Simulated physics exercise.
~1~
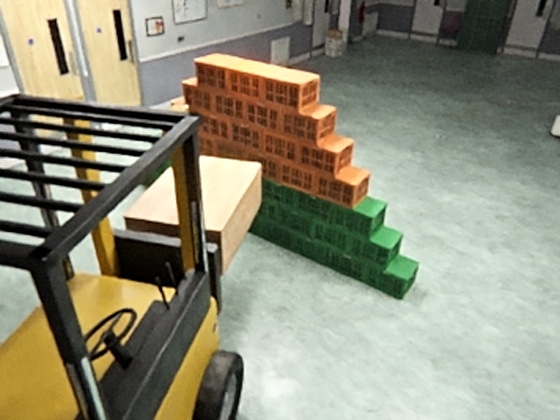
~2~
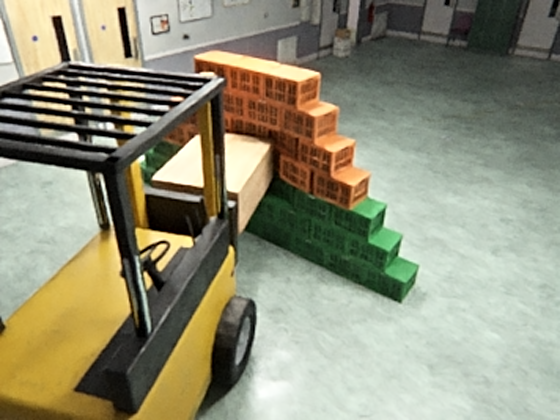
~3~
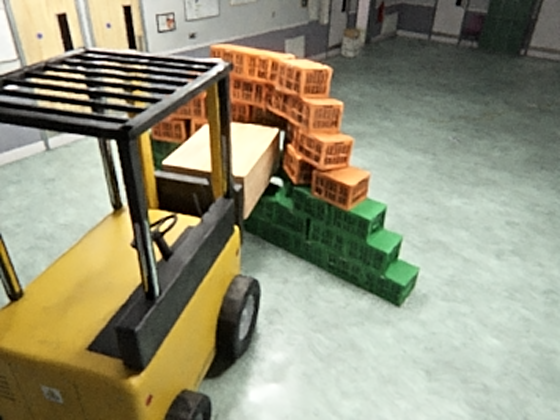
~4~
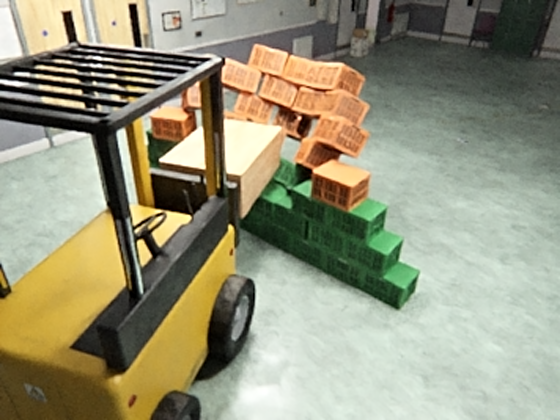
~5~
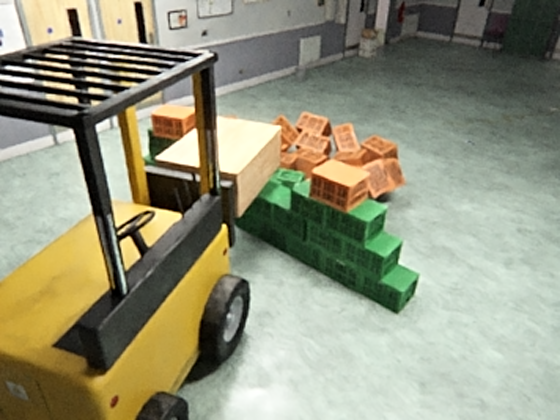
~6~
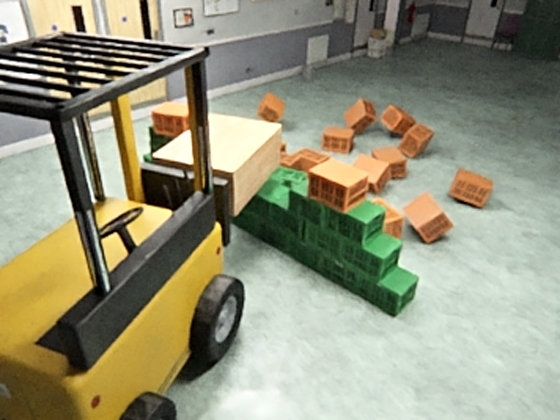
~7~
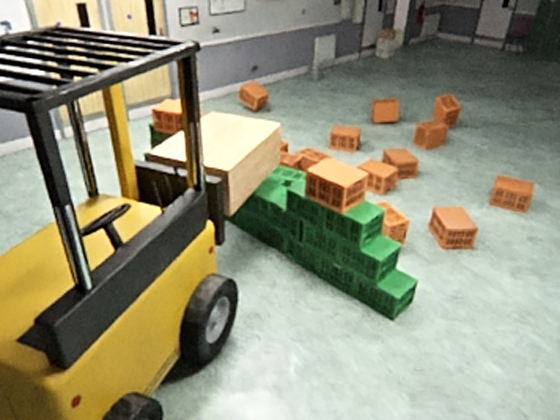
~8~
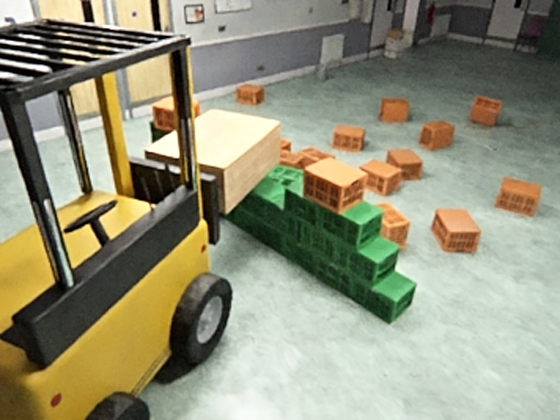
We see a yellow forklift push a pale box into a stepped wall of orange and green crates; the upper orange crates bulge, topple backward and scatter across the floor, while most visible green ones stay stacked, with an orange crate still resting on them.
